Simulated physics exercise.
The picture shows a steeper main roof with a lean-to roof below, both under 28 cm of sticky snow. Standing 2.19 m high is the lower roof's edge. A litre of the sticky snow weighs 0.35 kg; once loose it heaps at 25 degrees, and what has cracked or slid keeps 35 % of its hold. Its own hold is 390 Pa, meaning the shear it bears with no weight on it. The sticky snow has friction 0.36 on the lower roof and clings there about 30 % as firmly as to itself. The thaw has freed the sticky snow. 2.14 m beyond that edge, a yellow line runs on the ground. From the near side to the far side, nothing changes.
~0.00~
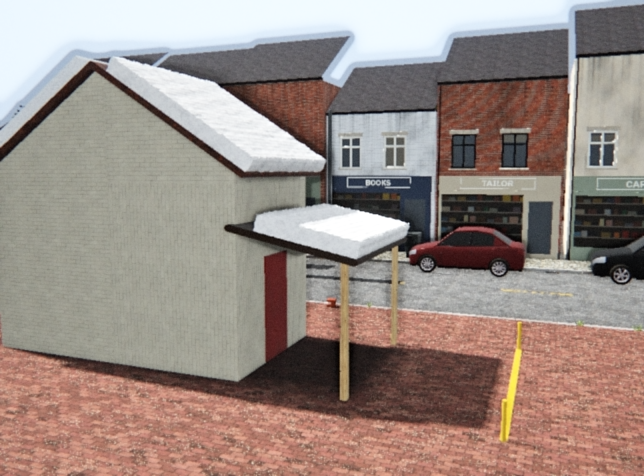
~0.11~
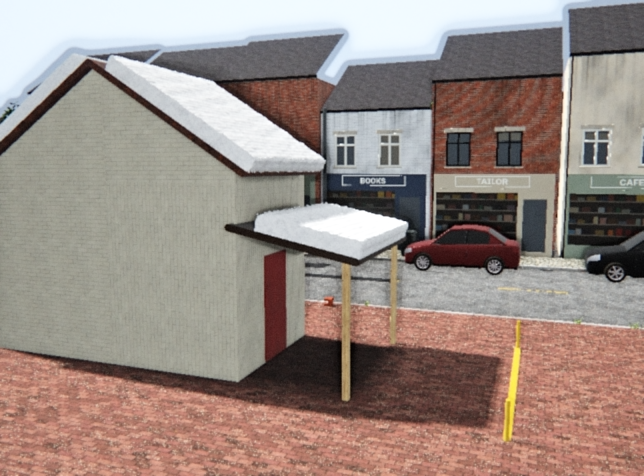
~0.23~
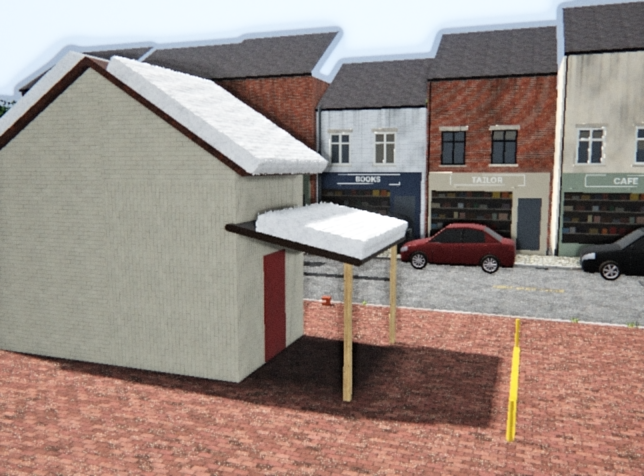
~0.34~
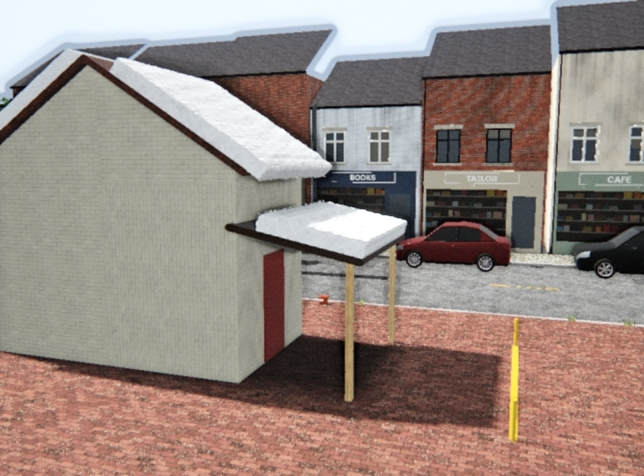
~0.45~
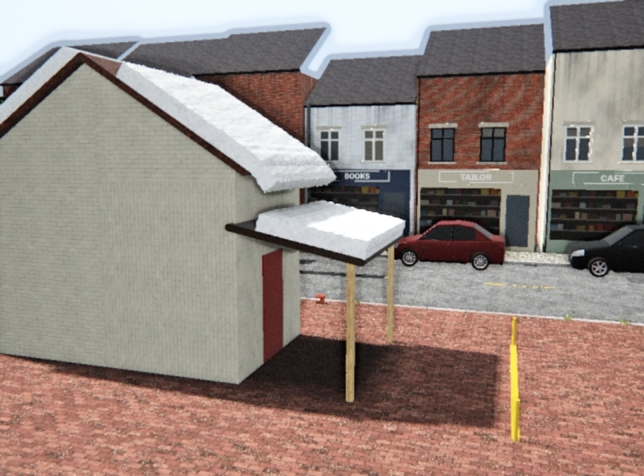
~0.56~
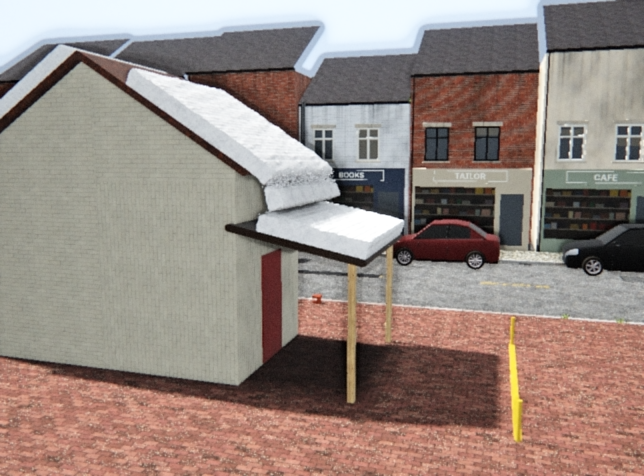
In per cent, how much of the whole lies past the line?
30 per cent.
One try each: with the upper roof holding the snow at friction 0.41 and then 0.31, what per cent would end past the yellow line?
About 10 % in the first try and about 18 % in the second.
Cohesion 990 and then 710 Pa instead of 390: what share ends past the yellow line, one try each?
Result: 8 % for the first case, 18 % for the second.
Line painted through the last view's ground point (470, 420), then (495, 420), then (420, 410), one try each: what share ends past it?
About 45 %, 35 %, 60 %.
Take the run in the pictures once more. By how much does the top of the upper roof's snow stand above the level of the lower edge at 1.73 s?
0.6 m or thereabouts.
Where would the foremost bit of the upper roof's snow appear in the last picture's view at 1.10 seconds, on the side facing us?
(359, 231), give or take.
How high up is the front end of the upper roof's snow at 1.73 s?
1.2 m or thereabouts.
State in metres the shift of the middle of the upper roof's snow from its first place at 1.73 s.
I'd say close to 4.2 m.
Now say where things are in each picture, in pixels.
Front end of the sticky snow at (247, 170), in the first picture.
Front end of the sticky snow at (249, 171), its middle shifted 2.8 cm, in the second picture.
Front end of the sticky snow at (253, 173), its middle shifted 11 cm, 3 % of it past the upper edge, in one piece, in the third picture.
Front end of the sticky snow at (260, 166), its middle shifted 24 cm, 8 % of it past the upper edge, in one piece, in the fourth picture.
Front end of the sticky snow at (269, 174), its middle shifted 43 cm, 14 % of it past the upper edge, cracking, in the fifth picture.
Front end of the sticky snow at (281, 198), its middle shifted 67 cm, 22 % of it past the upper edge, cracking, in the sixth picture.
By 1.10 s, none is below the lower edge and 0 % is past the line.
By 1.73 s, 32 % is below the lower edge and 0 % is past the line.
By 2.37 s, 70 % is below the lower edge and 26 % is past the line.
By 3.00 s, 72 % is below the lower edge and 30 % is past the line.
By 3.50 s, at the end, 72 % is below the lower edge and 30 % is past the line.
